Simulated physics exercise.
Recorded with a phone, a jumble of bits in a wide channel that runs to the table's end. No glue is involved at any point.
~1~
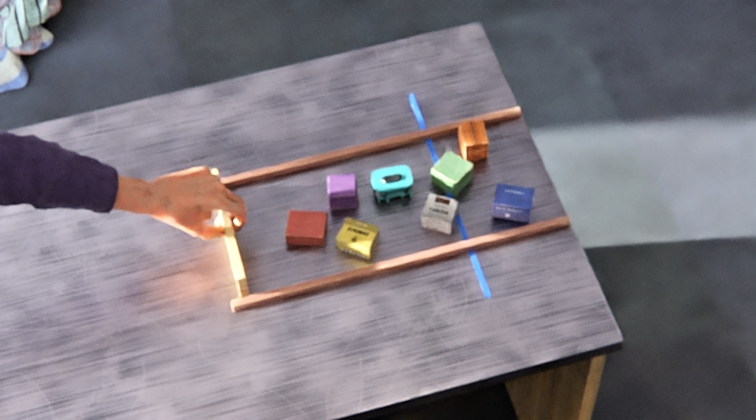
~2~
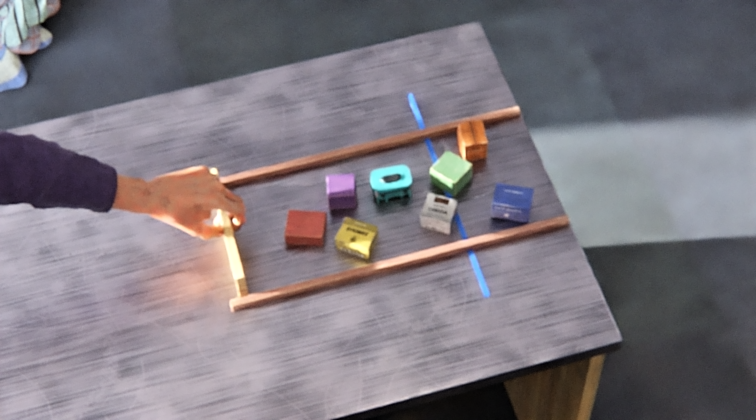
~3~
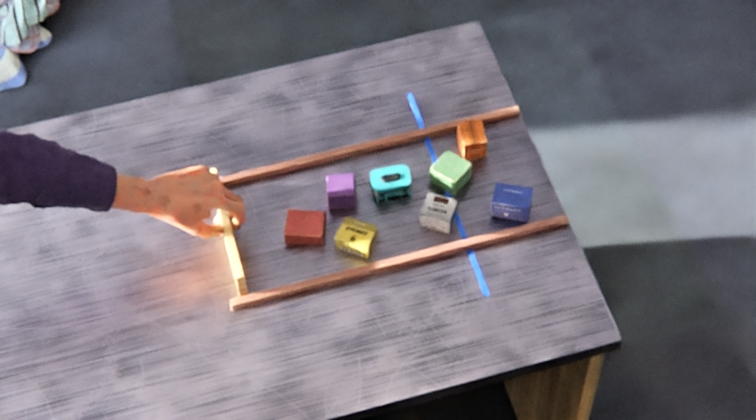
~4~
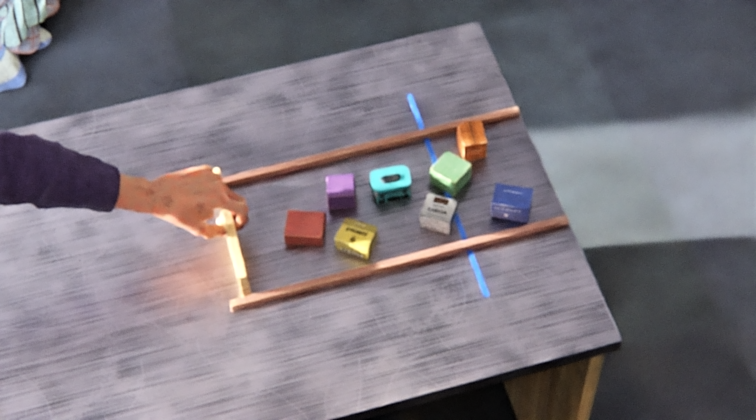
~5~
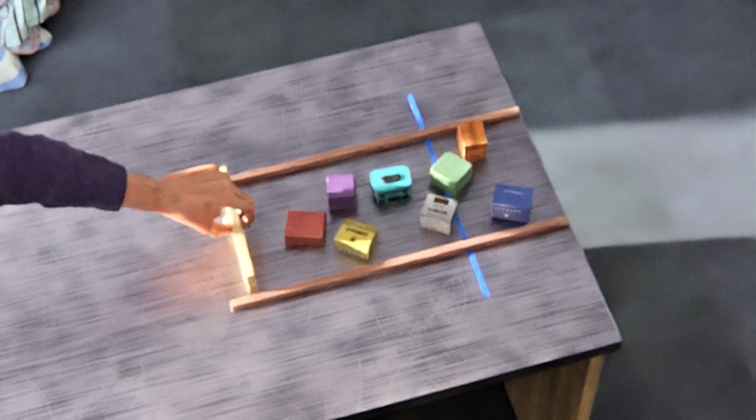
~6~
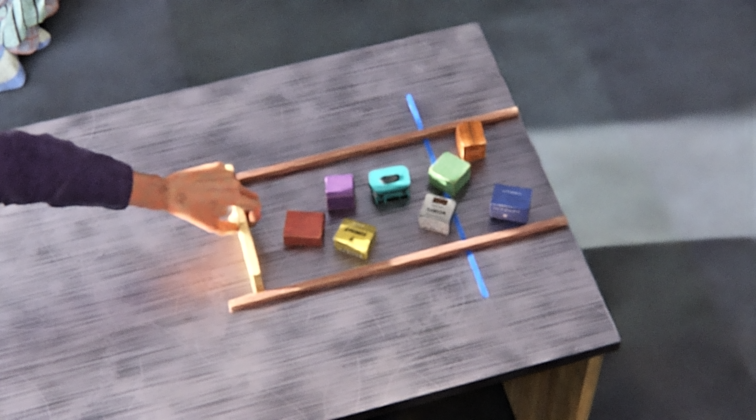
A hand slides a wooden board slightly right between two rails, while the colourful blocks stay still.
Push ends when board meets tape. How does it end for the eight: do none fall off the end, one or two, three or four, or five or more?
It ends with none off the end.
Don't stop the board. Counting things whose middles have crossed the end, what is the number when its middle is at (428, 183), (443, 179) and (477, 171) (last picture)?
0; 0; 1.
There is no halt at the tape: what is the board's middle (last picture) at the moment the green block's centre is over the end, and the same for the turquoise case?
Estimated middle: (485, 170), and (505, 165) for the other.
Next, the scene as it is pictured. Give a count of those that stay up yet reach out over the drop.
Expected count: 0.
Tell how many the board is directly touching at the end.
3.
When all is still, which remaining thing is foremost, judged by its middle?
That's the blue box, it ends up nearest.
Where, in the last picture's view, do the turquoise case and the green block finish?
In the last picture the turquoise case sits around (470, 144) and the green block around (503, 160).
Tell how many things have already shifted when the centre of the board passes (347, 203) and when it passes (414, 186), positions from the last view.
That makes 4 at the first spot and 7 at the second.
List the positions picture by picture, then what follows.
Blue box (513, 203); orange box (473, 141); green block (452, 174); board (229, 233); tape (447, 190), in the first picture.
Orange box (473, 140); red block (306, 228), in the second picture.
Green block (451, 173); turquoise case (391, 184), in the third picture.
Blue box (512, 203); purple block (341, 192), in the fourth picture.
Orange box (472, 141); white box (439, 214), in the fifth picture.
Blue box (511, 203); orange box (471, 141); green block (450, 174); board (244, 229); tape (445, 190), in the sixth picture.
Soon after, none off yet; blue box at rest near (511, 203); orange box at rest near (471, 141); green block at rest near (450, 174).
Then, none off yet; blue box at rest near (511, 203); orange box moving near (479, 137); green block moved about its own width near (467, 167).
At rest, the number that fall off is zero.
